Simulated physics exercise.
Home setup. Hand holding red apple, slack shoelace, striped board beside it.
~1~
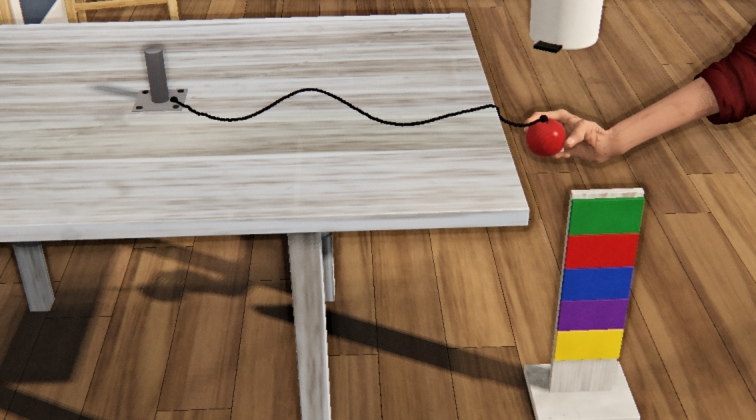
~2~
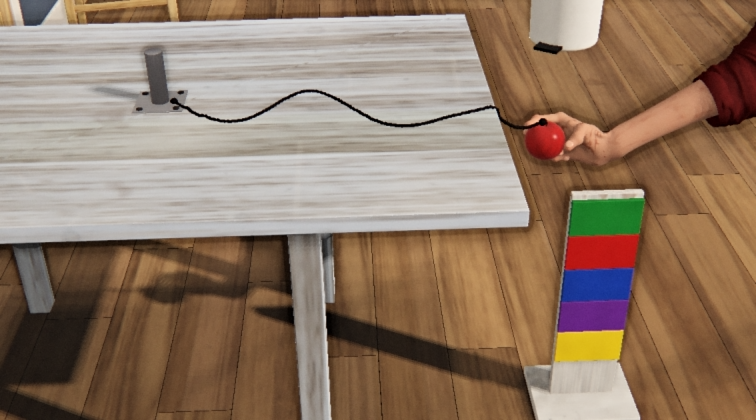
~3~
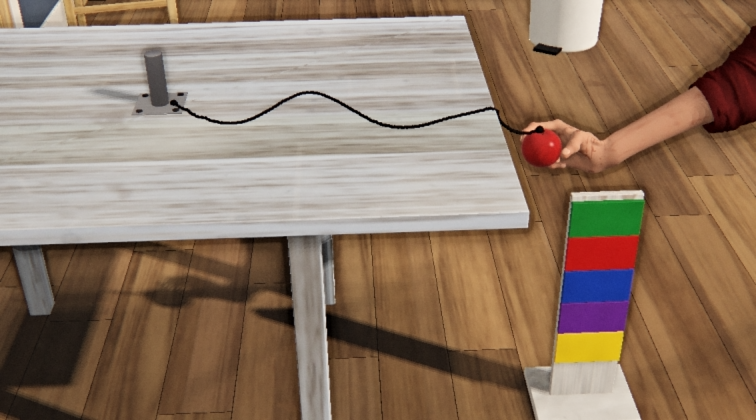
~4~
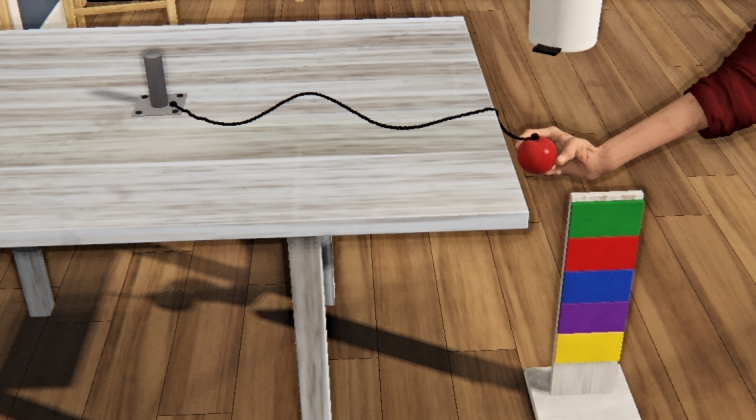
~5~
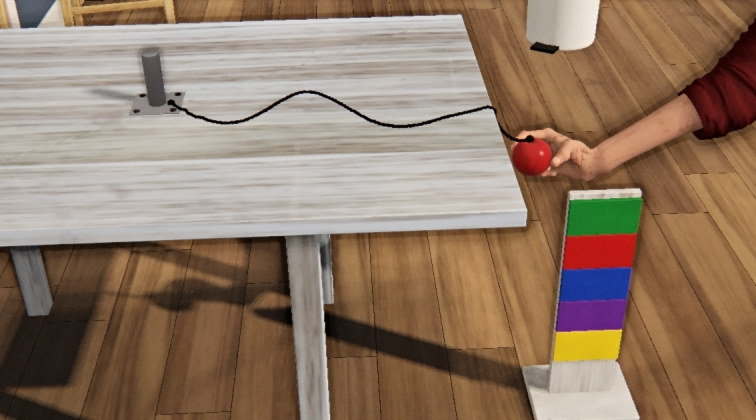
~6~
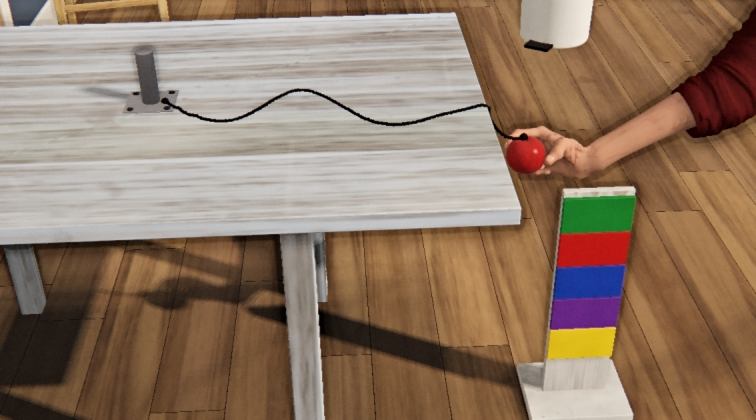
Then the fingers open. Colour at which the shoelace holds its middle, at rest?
Red.
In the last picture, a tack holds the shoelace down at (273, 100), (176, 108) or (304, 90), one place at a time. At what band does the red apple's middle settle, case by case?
Going through them one at a time, the answers are green; red; green.
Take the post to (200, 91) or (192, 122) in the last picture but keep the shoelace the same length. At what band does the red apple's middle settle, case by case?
First try: Blue; second try: Blue.
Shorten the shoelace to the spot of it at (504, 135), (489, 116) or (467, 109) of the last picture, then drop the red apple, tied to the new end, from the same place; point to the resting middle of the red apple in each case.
Try by try, the places come out as (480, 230), (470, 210) and (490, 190).
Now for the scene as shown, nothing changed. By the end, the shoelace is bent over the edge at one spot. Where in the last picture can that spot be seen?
You'd find it at roughly (408, 124).
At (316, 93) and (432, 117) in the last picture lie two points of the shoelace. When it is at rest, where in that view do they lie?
(366, 102) and (486, 135).
Early on, apple near (506, 246); level with red.
Midway, apple near (449, 244); level with red.
Near the end, apple near (476, 252); level with red.
Finally, apple near (487, 253); level with red. Its middle rests at the red band.
